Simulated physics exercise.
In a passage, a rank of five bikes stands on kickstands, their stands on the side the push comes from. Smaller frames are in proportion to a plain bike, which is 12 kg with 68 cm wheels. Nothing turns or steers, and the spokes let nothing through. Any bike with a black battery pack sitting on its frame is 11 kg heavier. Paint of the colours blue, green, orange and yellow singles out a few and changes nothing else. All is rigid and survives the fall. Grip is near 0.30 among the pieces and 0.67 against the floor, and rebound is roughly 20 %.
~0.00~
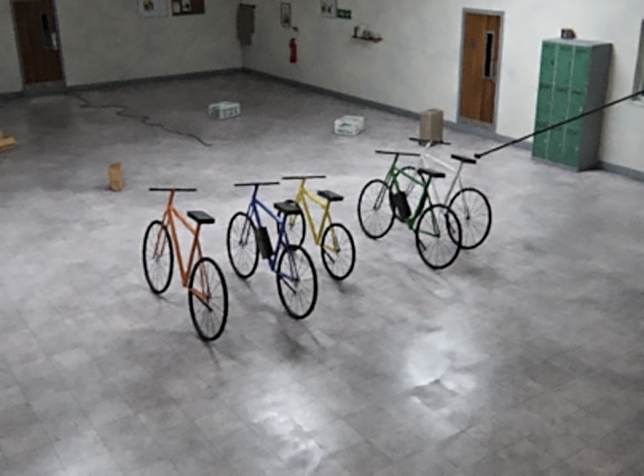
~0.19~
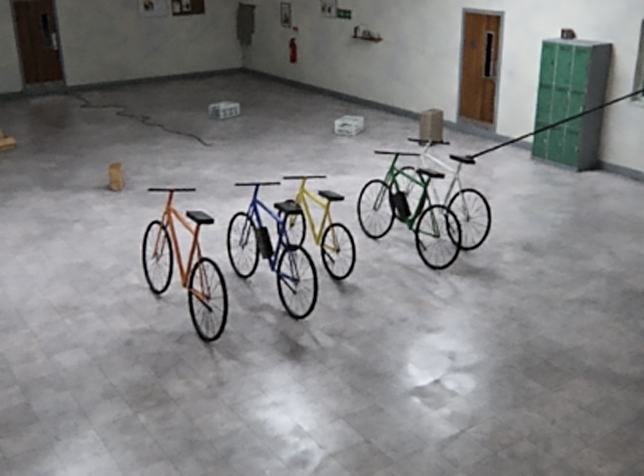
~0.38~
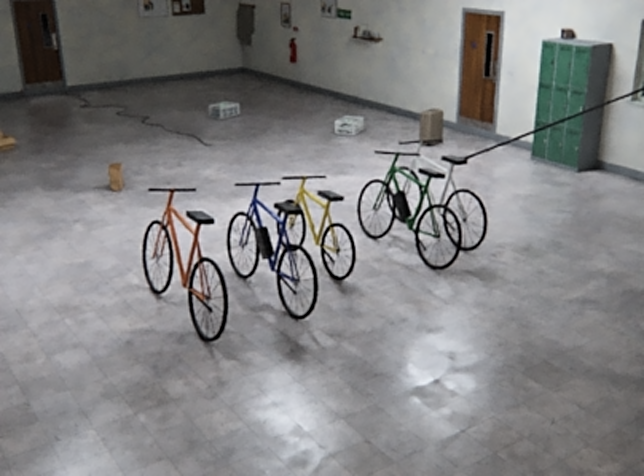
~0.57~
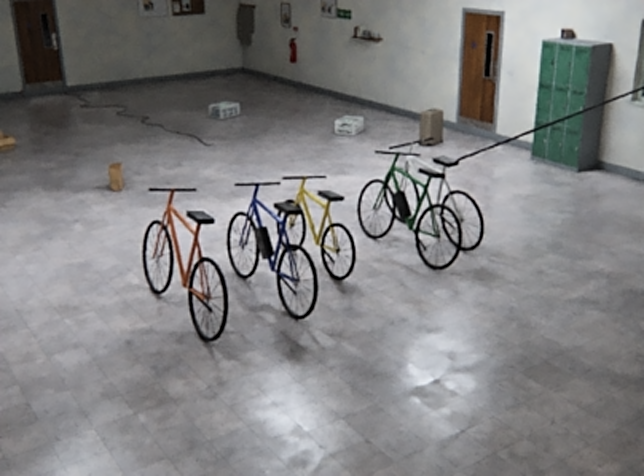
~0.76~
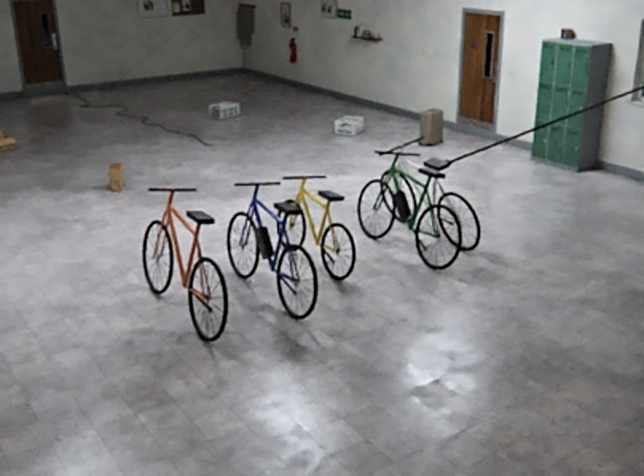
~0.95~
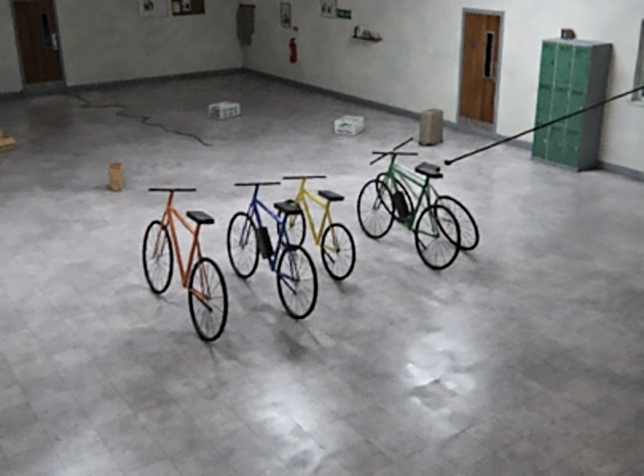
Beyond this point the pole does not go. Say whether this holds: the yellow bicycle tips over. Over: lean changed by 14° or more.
It holds.
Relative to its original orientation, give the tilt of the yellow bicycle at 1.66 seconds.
Its tilt comes to about 0° at that moment.
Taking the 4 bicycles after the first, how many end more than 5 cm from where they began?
That comes to 2 in total.
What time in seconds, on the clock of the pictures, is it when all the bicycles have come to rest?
That comes at about 2.5 s.
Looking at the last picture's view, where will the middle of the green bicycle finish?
I'd point at about (350, 253).
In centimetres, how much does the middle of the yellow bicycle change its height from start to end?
5 centimetres lower, roughly.
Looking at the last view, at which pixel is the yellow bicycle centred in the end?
Look near (285, 234) in the last frame.
After 1.66 s, 1 of the 4 other bicycles over; yellow bicycle unmoved; green bicycle leaning 29°.
After 1.96 s, 1 of the 4 other bicycles over; yellow bicycle unmoved; green bicycle leaning 67°.
After 2.14 s, 2 of the 4 other bicycles over; yellow bicycle leaning 15°; green bicycle lying flat.
After 2.36 s, 2 of the 4 other bicycles over; yellow bicycle leaning 38°; green bicycle lying flat.
At rest (2.8 s), 2 of the 4 other bicycles over; yellow bicycle leaning 43°; green bicycle lying flat; orange bicycle unmoved. Two left standing. As the last picture would show them, middles, yellow bicycle near (285, 234), green bicycle near (350, 253).
